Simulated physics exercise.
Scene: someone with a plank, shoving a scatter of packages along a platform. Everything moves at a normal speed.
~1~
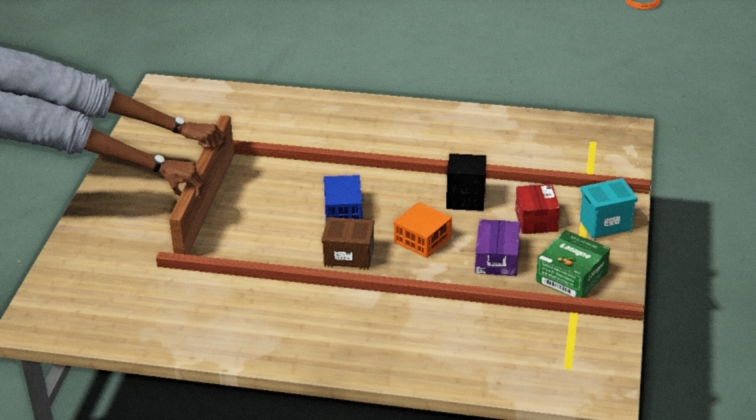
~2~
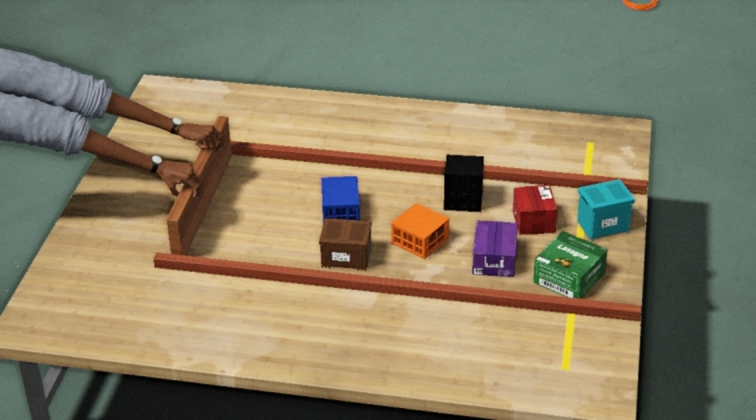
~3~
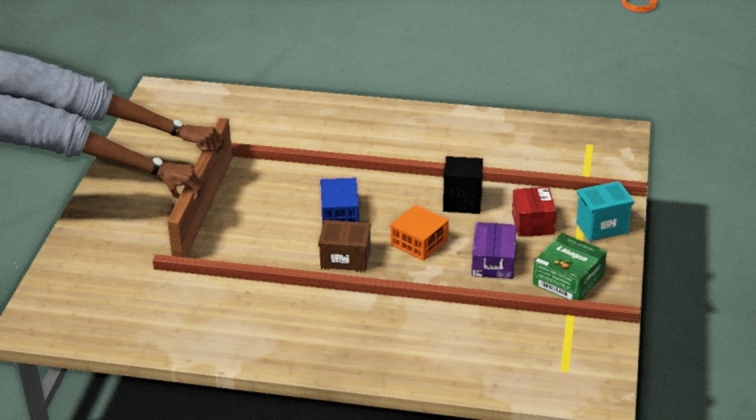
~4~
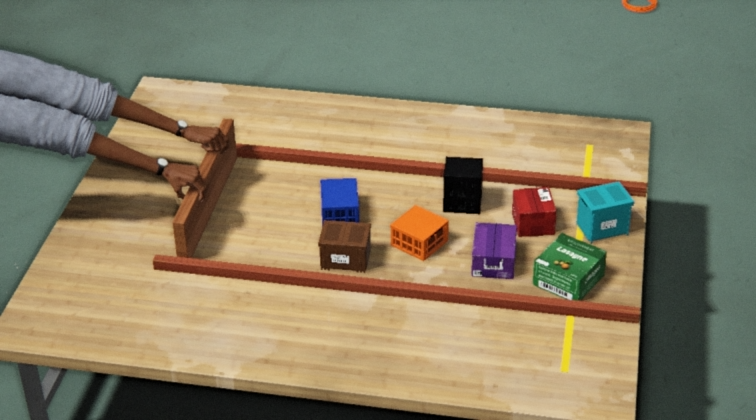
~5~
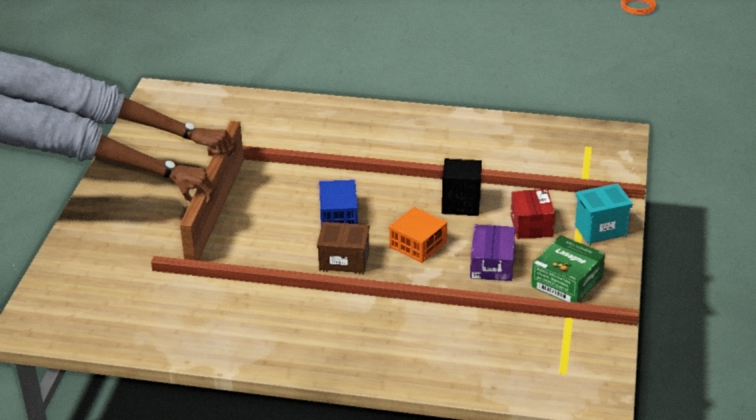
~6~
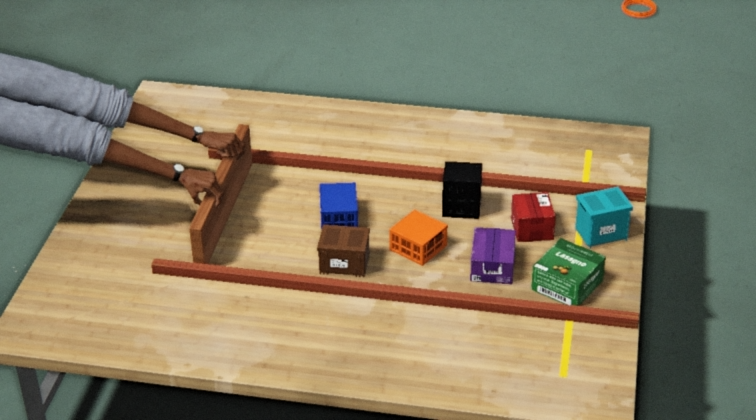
To begin with, two hands hold a wooden plank upright at the left of a table, with eight colourful boxes and crates scattered between two rails to its right. The plank stays almost still, then the hands push it slightly rightward, short of the boxes, which keep their arrangement.
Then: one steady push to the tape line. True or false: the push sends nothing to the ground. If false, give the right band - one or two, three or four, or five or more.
False, three or four.
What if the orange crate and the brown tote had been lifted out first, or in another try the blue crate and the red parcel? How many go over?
Tally of falls: 2 for the first try, 3 for the second.
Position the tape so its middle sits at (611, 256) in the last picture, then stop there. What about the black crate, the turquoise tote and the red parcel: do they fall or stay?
Looking at each: The black crate remains on top, the turquoise tote goes off, the red parcel goes off.
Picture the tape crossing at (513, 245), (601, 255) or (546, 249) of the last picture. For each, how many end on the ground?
Result per try: 1; 5; 2.
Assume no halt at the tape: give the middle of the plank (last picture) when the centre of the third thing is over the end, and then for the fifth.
Its centre point is roughly (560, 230) and later (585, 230).
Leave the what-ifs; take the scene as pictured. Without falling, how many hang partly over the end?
Looks like 2 of them.
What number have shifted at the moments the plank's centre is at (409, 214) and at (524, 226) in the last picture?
By the first moment it's 5, by the second it's 8.
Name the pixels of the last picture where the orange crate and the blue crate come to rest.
The orange crate comes to rest close to (633, 265), while the blue crate rests close to (599, 235).
A little later, none off yet; turquoise tote at rest near (603, 218); green box at rest near (569, 273); red parcel at rest near (533, 217).
Next, none off yet; turquoise tote shifted a little near (619, 220); green box shifted about its own width near (647, 287); red parcel shifted about its own width near (572, 221).
When it is over, the number that fall off is three or four; down, purple parcel, green box and turquoise tote.
